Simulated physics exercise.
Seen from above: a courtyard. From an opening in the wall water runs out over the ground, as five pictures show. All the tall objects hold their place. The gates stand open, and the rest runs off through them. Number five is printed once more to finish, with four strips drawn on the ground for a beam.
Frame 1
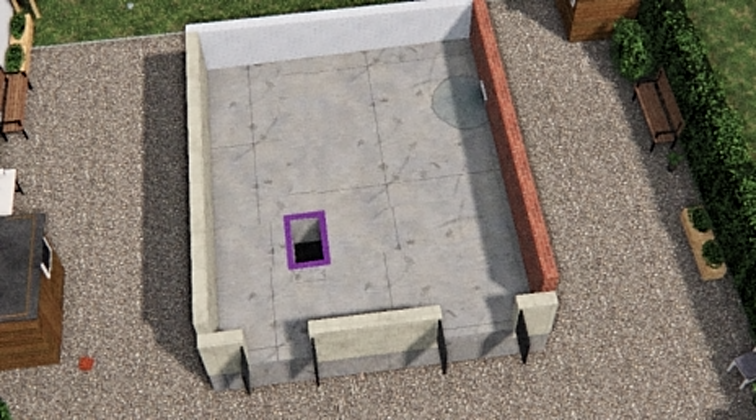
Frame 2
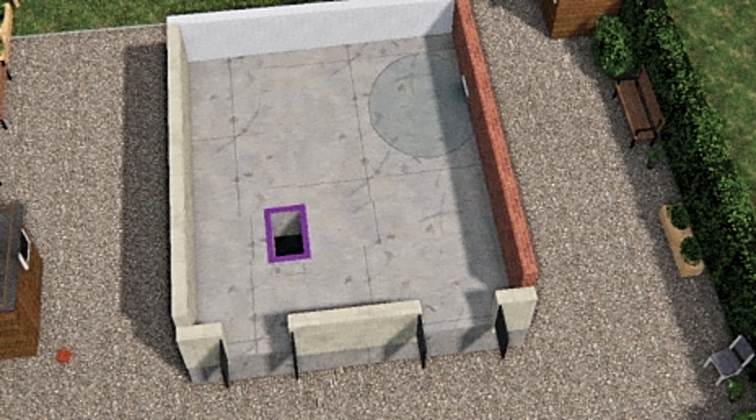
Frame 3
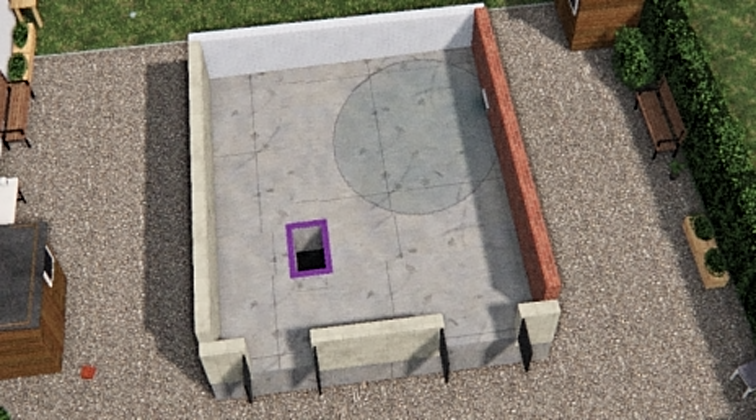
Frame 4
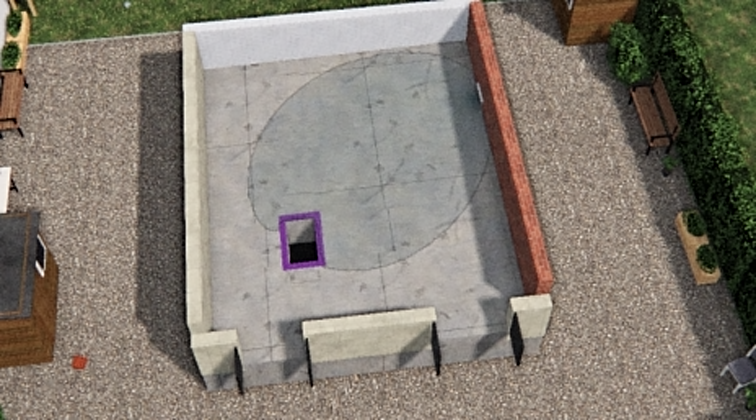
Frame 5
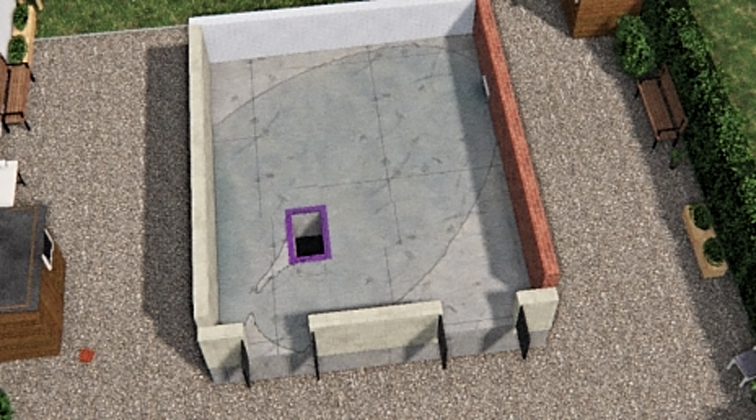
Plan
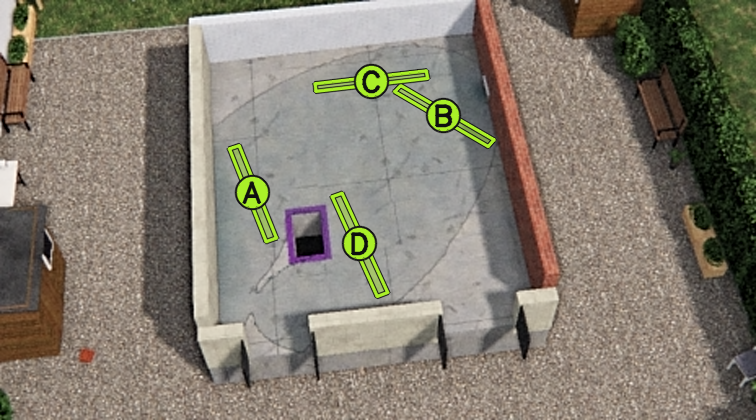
Water spreads as a thin, grey-green sheet from beside the red brick wall at the upper right, across a concrete yard seen from high above. Cream walls stand left and front, the front one broken by two gaps, a white wall runs behind, and gravel, benches and hedge lie outside. The rounded sheet widens down and leftward, reaches the purple-rimmed square opening and passes around it towards the front wall, while the camera shifts slightly.
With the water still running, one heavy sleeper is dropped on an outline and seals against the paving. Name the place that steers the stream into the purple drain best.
A beats the others.
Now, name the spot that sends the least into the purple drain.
Here it is spot B.
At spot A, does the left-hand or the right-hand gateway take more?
The left gate.
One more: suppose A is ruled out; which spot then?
C.
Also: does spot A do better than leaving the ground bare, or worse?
Better.
On the marked copy, A from (234, 147) to (271, 239); B from (397, 88) to (491, 143); C from (315, 87) to (426, 74); D from (337, 195) to (382, 294).
With A, about 59 % of the stream runs into the purple drain, about 41 % out by the gates.
With B, about 2 % of the stream runs into the purple drain, about 98 % out by the gates.
With C, about 29 % of the stream runs into the purple drain, about 71 % out by the gates.
With D, about 11 % of the stream runs into the purple drain, about 89 % out by the gates.
